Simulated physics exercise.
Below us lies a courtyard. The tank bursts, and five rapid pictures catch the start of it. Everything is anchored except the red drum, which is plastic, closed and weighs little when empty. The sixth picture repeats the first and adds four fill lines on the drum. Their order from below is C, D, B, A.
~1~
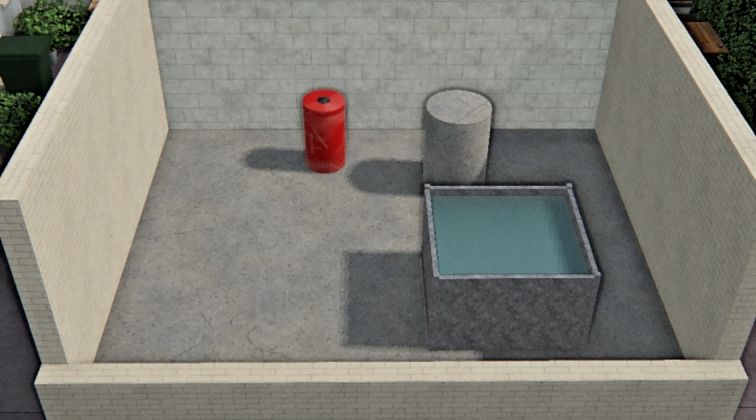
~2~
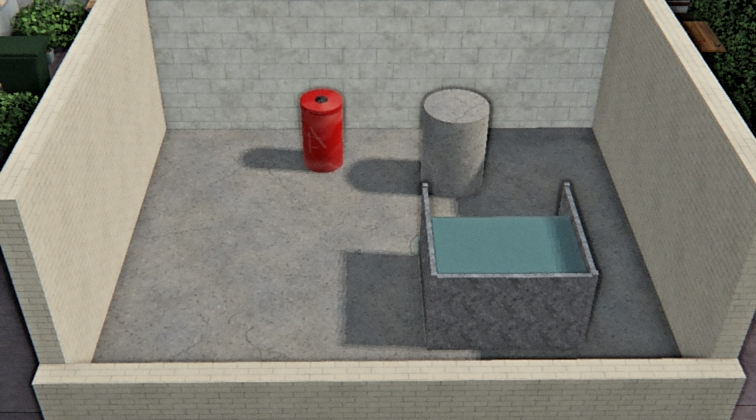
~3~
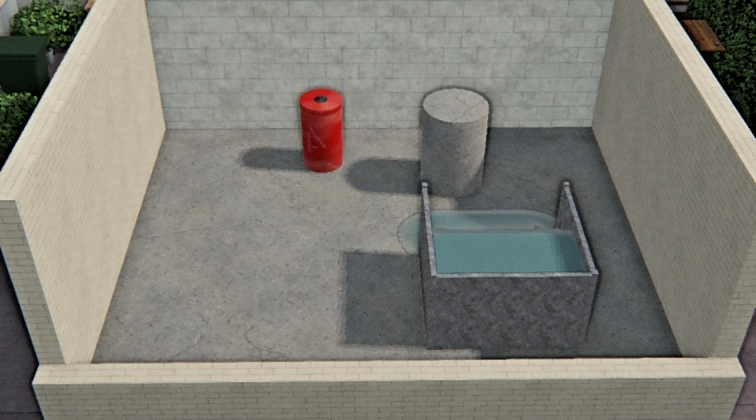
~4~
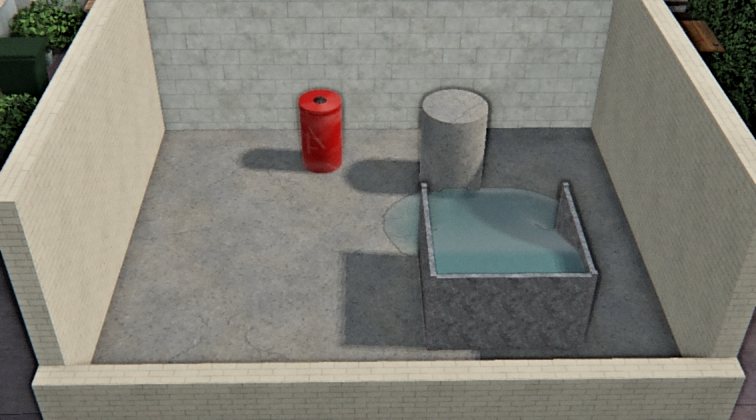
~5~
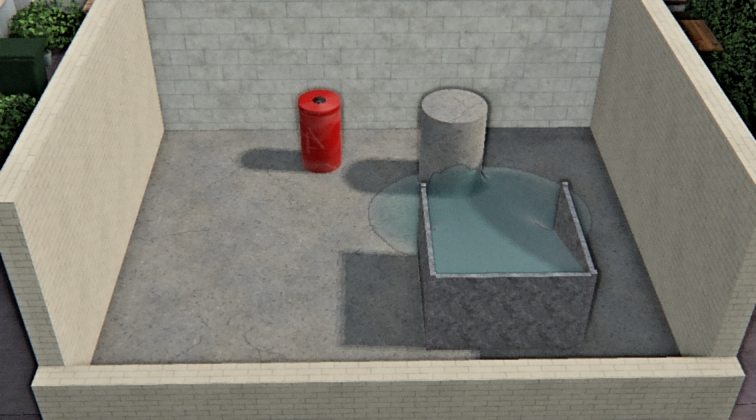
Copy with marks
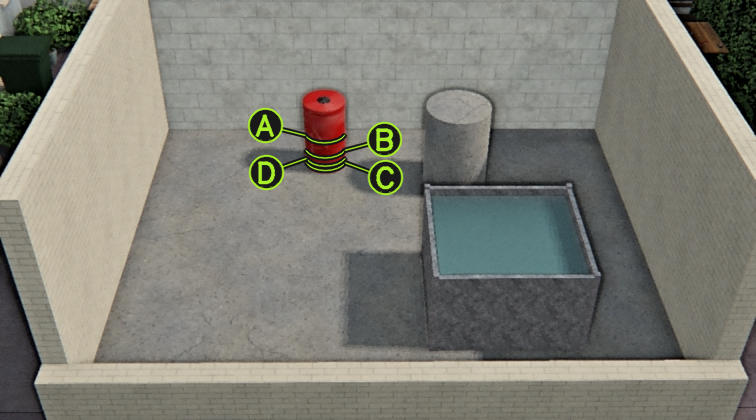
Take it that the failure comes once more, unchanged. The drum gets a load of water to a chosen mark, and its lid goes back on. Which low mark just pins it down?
A.
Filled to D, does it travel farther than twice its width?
Yes.
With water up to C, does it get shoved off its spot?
Yes.
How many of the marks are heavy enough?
One of the four.
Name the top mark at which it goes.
The answer is B.
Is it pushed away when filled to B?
Yes, it does.
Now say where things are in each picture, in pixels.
In the first frame, lid of the red drum at (324, 100); tank full, its middle at (506, 235).
In the second frame, water covers 3 % of the ground, mostly out of sight from here.
In the third frame, water covers 6 % of the ground, mostly out of sight from here.
In the fourth frame, 10 % of the ground under water, its edge towards the drum at (396, 210).
In the fifth frame, lid of the red drum at (319, 100); 13 % of the ground under water, its edge towards the drum at (394, 186).
In lime, A at (324, 142); B at (325, 158); C at (325, 170); D at (325, 166); from the bottom up C, D, B, A.
If A is chosen, it does not move.
If B is chosen, it is pushed about its own width away.
If C is chosen, it is pushed about 7 times its own width away.
If D is chosen, it is pushed about 6 times its own width away.
